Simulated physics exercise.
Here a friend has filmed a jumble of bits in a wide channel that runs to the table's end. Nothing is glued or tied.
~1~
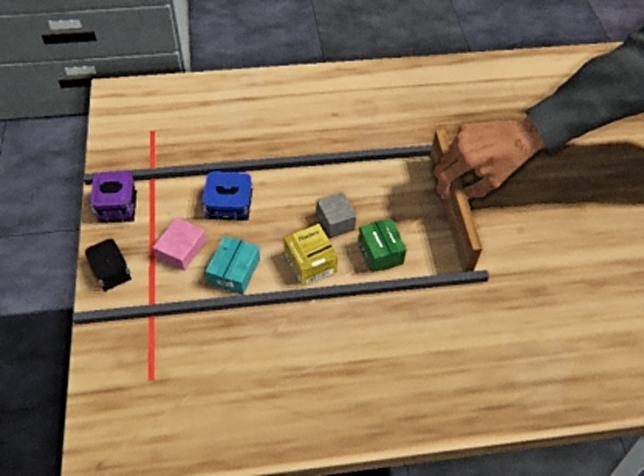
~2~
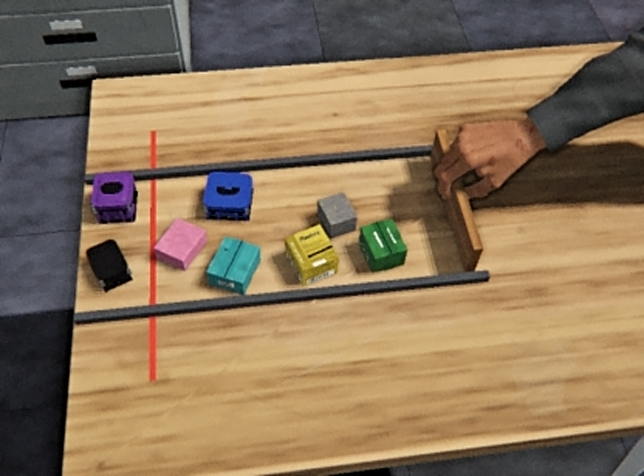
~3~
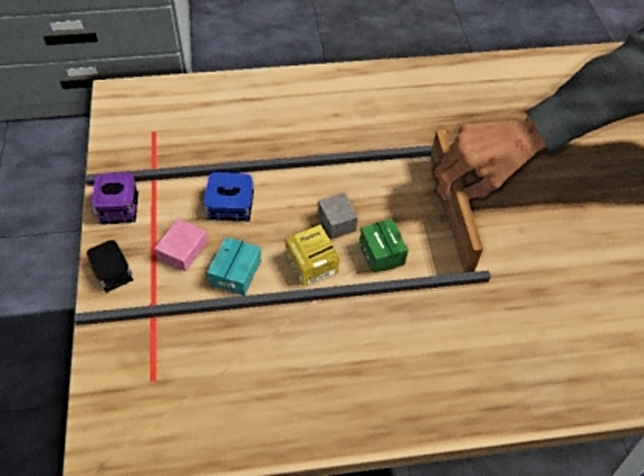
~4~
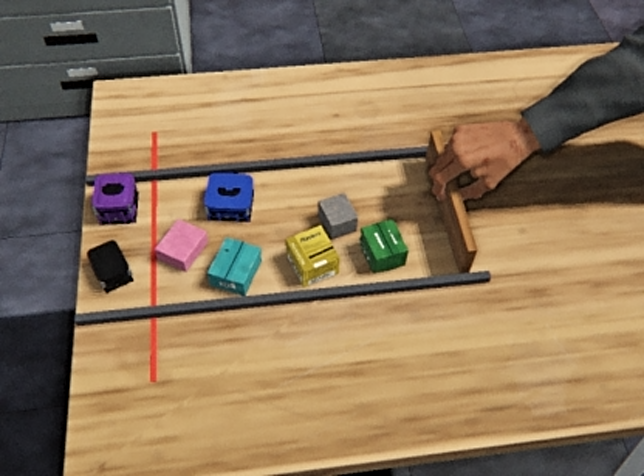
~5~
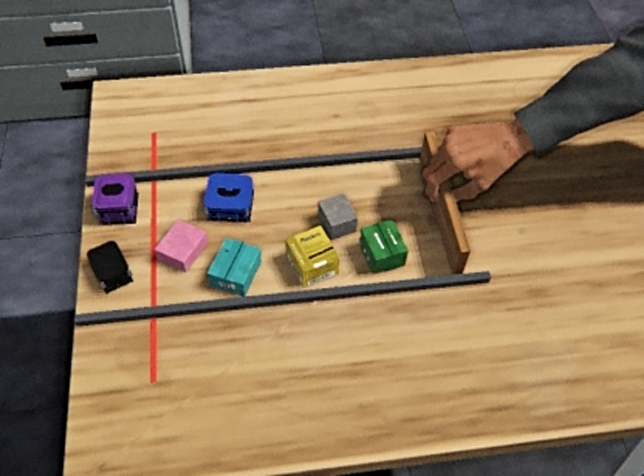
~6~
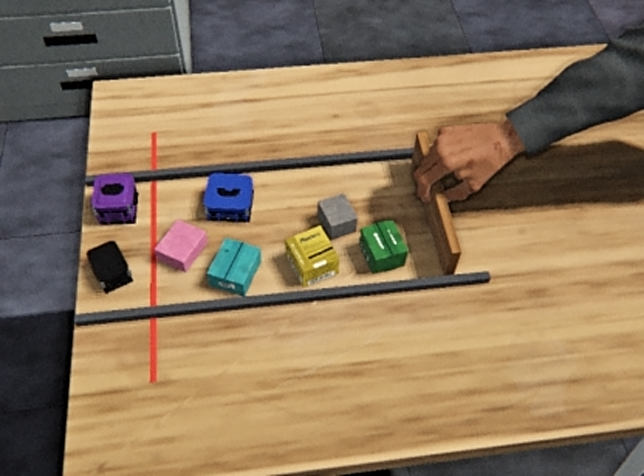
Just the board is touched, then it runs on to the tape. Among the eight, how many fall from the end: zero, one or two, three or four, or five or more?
Looks like just one, maybe two go over the edge.
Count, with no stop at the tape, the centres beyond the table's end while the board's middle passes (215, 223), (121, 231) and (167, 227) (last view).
Over the end: 0, 5, 2.
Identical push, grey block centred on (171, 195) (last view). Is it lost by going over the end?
It stays put.
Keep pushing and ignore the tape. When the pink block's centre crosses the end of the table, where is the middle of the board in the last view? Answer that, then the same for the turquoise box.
Pink block: (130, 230); turquoise box: (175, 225).
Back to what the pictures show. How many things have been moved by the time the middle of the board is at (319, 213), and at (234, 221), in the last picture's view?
Tally: First 4; then 7.
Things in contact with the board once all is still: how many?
My count gives 3.
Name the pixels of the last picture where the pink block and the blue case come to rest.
The pink block comes to rest at (100, 246), and the blue case comes to rest at (129, 195).
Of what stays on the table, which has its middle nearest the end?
The purple case winds up nearest.
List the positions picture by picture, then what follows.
Black case (108, 265); purple case (114, 197); pink block (180, 244); board (454, 199); tape (152, 240), in the first frame.
Purple case (115, 198); green box (382, 246), in the second frame.
Pink block (182, 245); grey block (337, 216), in the third frame.
Black case (110, 267); blue case (230, 198), in the fourth frame.
Purple case (116, 199); yellow box (312, 256), in the fifth frame.
Black case (110, 267); purple case (116, 199); pink block (182, 246); board (434, 202); tape (154, 242), in the sixth frame.
Early on, none off yet; black case at rest near (110, 267); purple case at rest near (116, 199); pink block at rest near (182, 246).
A while later, none off yet; black case at rest near (110, 267); purple case at rest near (116, 199); pink block travelled a little near (168, 244).
Further along, none off yet; black case leaning a little near (67, 265); purple case moving near (112, 200); pink block travelled about its own width near (142, 244).
Finally, the number that fall off is one or two; lost, turquoise box and black case.
